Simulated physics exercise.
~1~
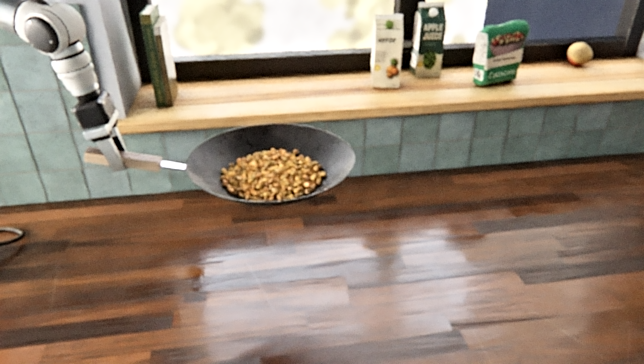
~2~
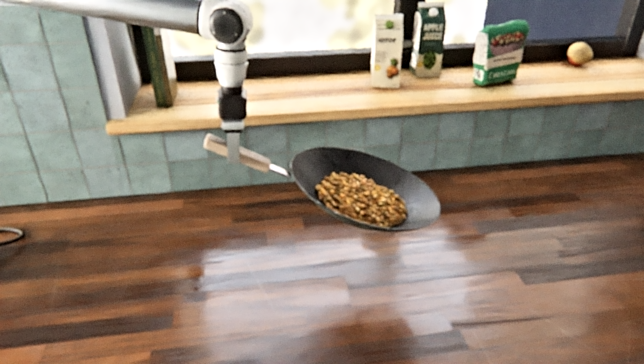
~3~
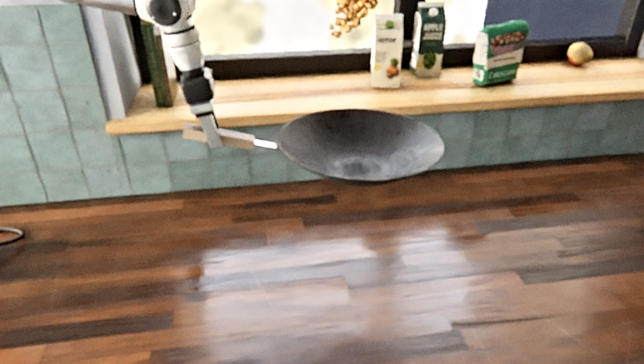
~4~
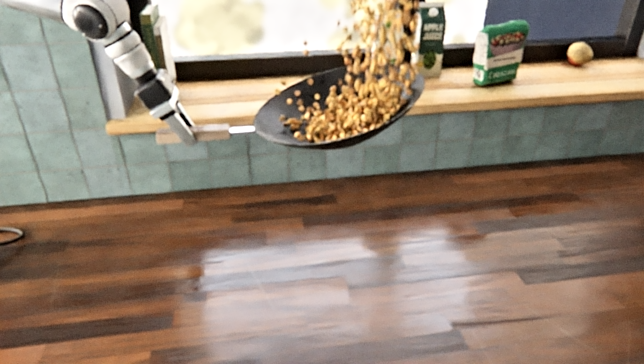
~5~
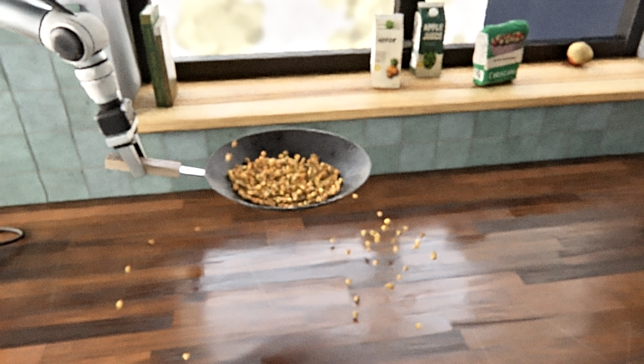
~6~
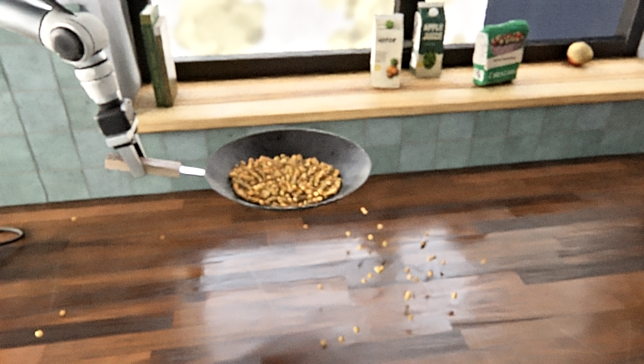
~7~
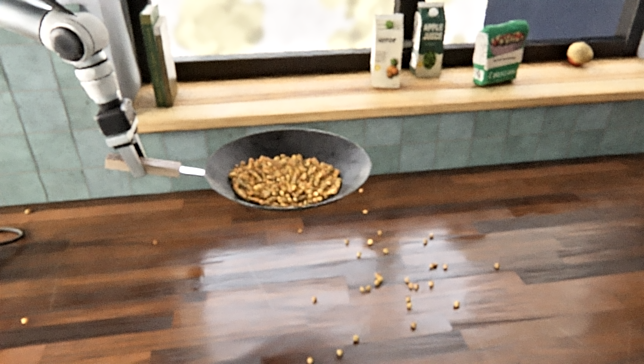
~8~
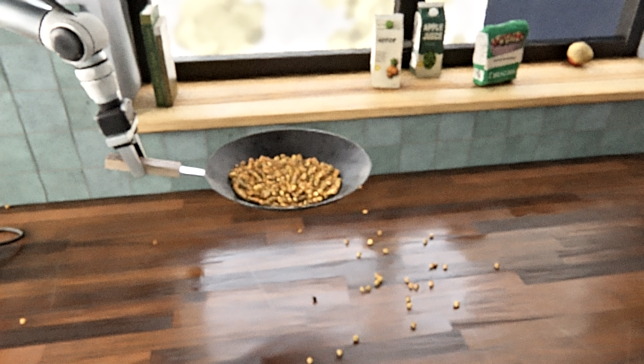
A white and black robot arm at the left holds a dark wok of golden-brown chickpeas over a glossy wooden counter, seen from the front and slightly above. Behind it, cartons, a green packet and a round fruit sit on a pale wooden windowsill above green tiles. The arm swings the wok right, tipping it, then tosses the chickpeas high above the pan. They pour back as the wok tilts and moves left, and a few scatter onto the counter. The wok settles level, still holding most of them, with strays lying around the counter.
